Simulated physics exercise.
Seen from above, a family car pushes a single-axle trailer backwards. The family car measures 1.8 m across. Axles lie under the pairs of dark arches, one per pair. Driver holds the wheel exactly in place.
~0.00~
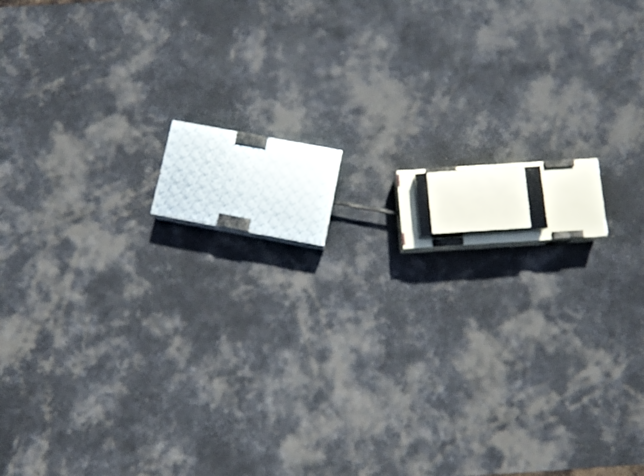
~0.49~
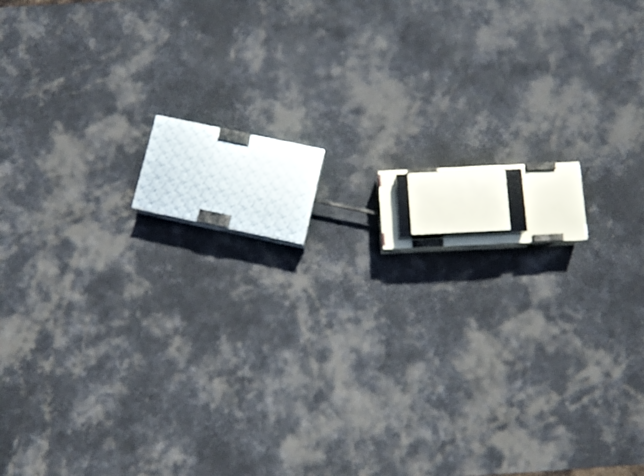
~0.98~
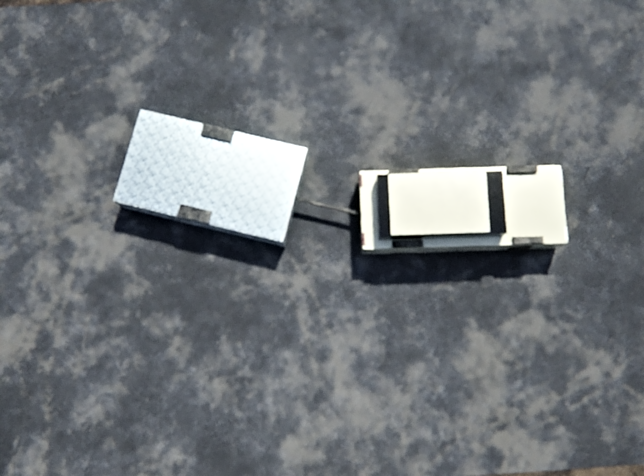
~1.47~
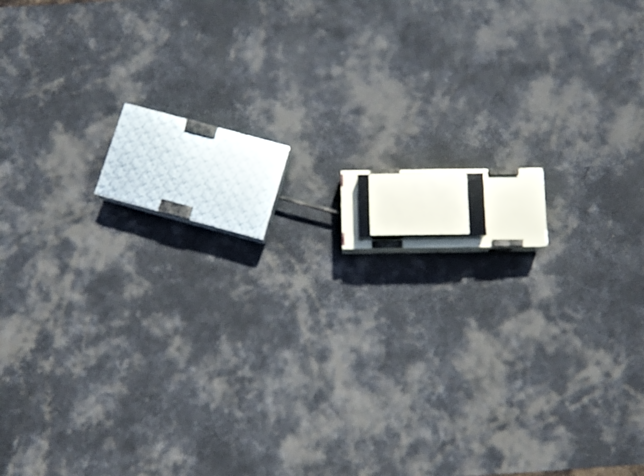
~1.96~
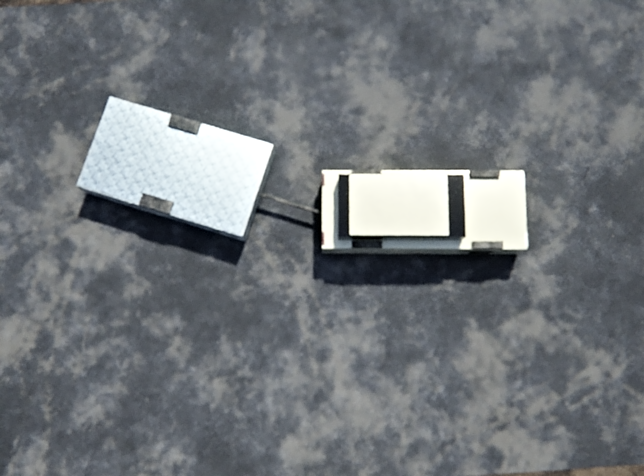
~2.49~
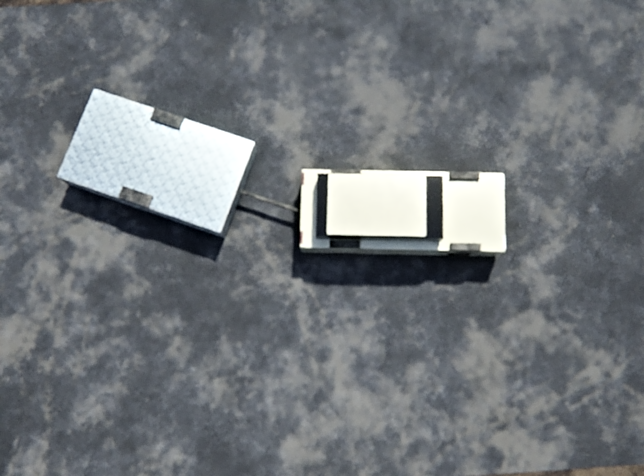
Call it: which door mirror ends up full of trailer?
The left mirror.
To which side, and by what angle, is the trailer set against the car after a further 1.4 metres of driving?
Fold: Approx. 20 deg, left side.
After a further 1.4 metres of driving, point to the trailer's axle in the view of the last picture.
Estimated position: Close to (98, 136).
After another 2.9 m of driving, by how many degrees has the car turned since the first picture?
Heading change: Around 12°.
Then, 4.1 s in, the tail is 21° to the car's left, the car has turned 8° and the trailer's axle is at (98, 136) of the last picture.
Then, 5.7 s in, the tail is 27° to the car's left, the car has turned 11° and the trailer's axle is at (48, 108) of the last picture.
Then, 7.4 s in, the tail is 35° to the car's left, the car has turned 15° and the trailer's axle is at (8, 74) of the last picture.
Then, 9.0 s in, the tail is 45° to the car's left, the car has turned 18° and the trailer's axle is out of the picture.
Then, 10.7 s in, the tail is 60° to the car's left, the car has turned 21° and the trailer's axle is out of the picture; it has jack-knifed.
